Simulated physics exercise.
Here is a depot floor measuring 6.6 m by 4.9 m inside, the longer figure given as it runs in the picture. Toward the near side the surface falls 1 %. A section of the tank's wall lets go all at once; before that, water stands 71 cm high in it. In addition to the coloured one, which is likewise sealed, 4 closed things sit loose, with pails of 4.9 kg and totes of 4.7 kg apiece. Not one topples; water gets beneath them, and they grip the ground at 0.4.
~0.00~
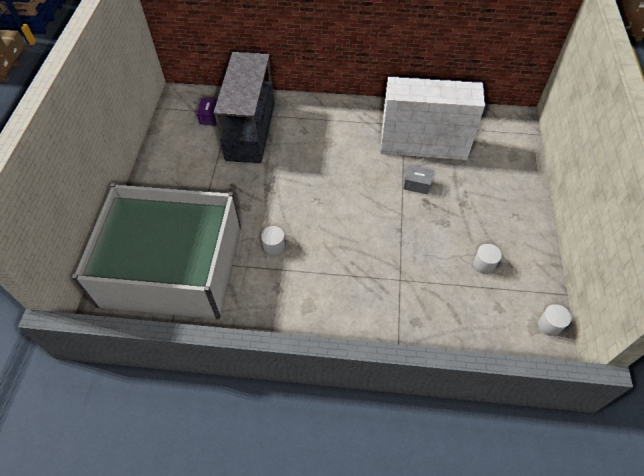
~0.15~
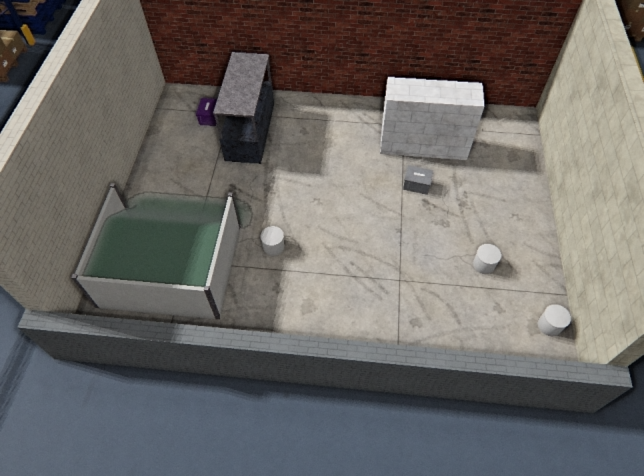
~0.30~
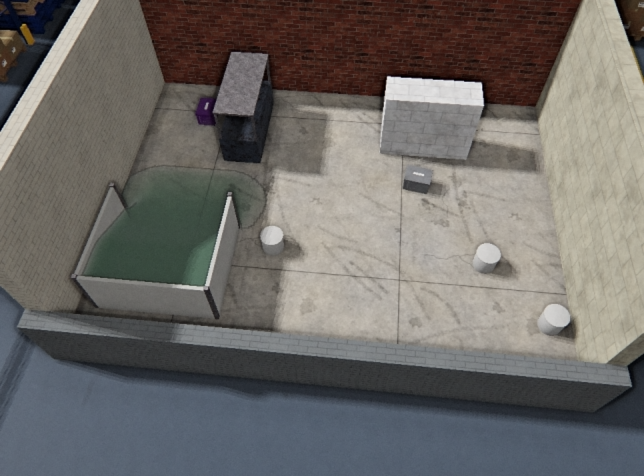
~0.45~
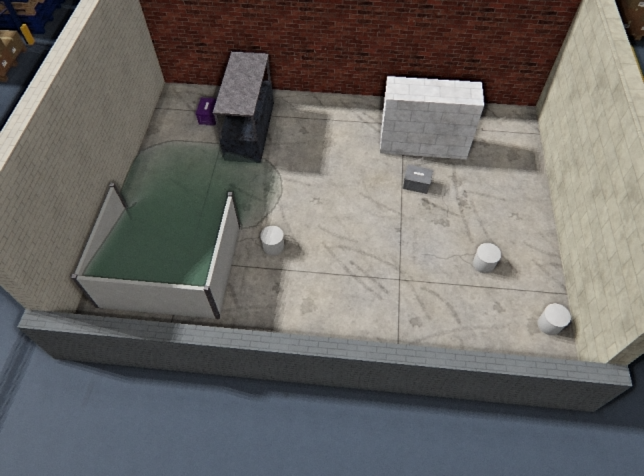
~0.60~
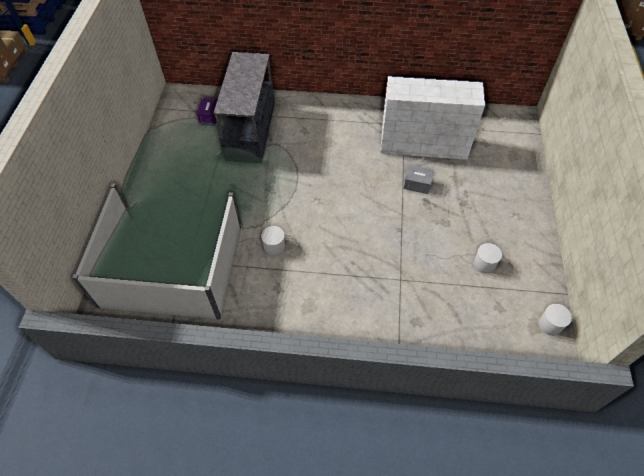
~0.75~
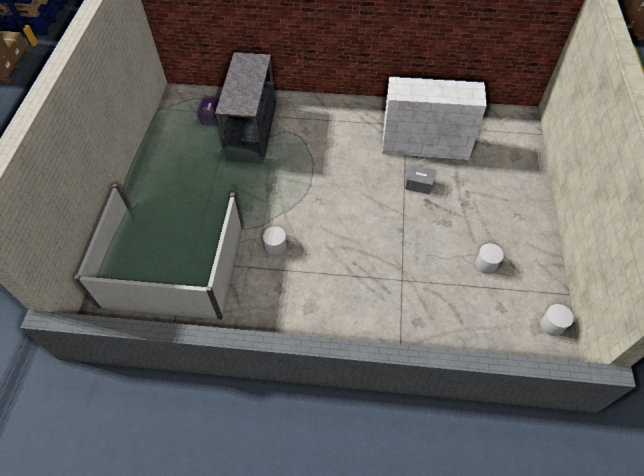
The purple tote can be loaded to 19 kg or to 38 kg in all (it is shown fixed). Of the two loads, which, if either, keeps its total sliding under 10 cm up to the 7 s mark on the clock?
Neither.
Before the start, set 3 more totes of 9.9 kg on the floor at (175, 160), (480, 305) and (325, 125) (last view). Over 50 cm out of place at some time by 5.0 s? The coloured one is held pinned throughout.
Well, the first one's too far, the next one's not that far and the last one's too far.
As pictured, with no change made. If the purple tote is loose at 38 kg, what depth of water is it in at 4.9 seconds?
11 cm, roughly.
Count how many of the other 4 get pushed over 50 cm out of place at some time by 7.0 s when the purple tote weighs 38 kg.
By my tally, 2.
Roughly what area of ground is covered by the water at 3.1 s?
Roughly 21 m2.
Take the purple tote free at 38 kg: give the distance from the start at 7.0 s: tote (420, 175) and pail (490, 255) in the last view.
Distances, as listed: 80 cm then 100 cm.
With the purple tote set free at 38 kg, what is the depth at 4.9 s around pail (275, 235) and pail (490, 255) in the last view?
Around 3 cm and 4 cm.
After 1.4 s the purple tote would be 57 cm from its start with 19 kg and 29 cm from its start with 38 kg; 12 cm of water round it then.
After 3.1 s the purple tote would be 49 cm from its start with 19 kg and 23 cm from its start with 38 kg; 21 cm of water round it then.
After 4.9 s the purple tote would be 176 cm from its start with 19 kg and 23 cm from its start with 38 kg; 11 cm of water round it then.
After 7.0 s the purple tote would be 184 cm from its start with 19 kg and 23 cm from its start with 38 kg; 5 cm of water round it then.
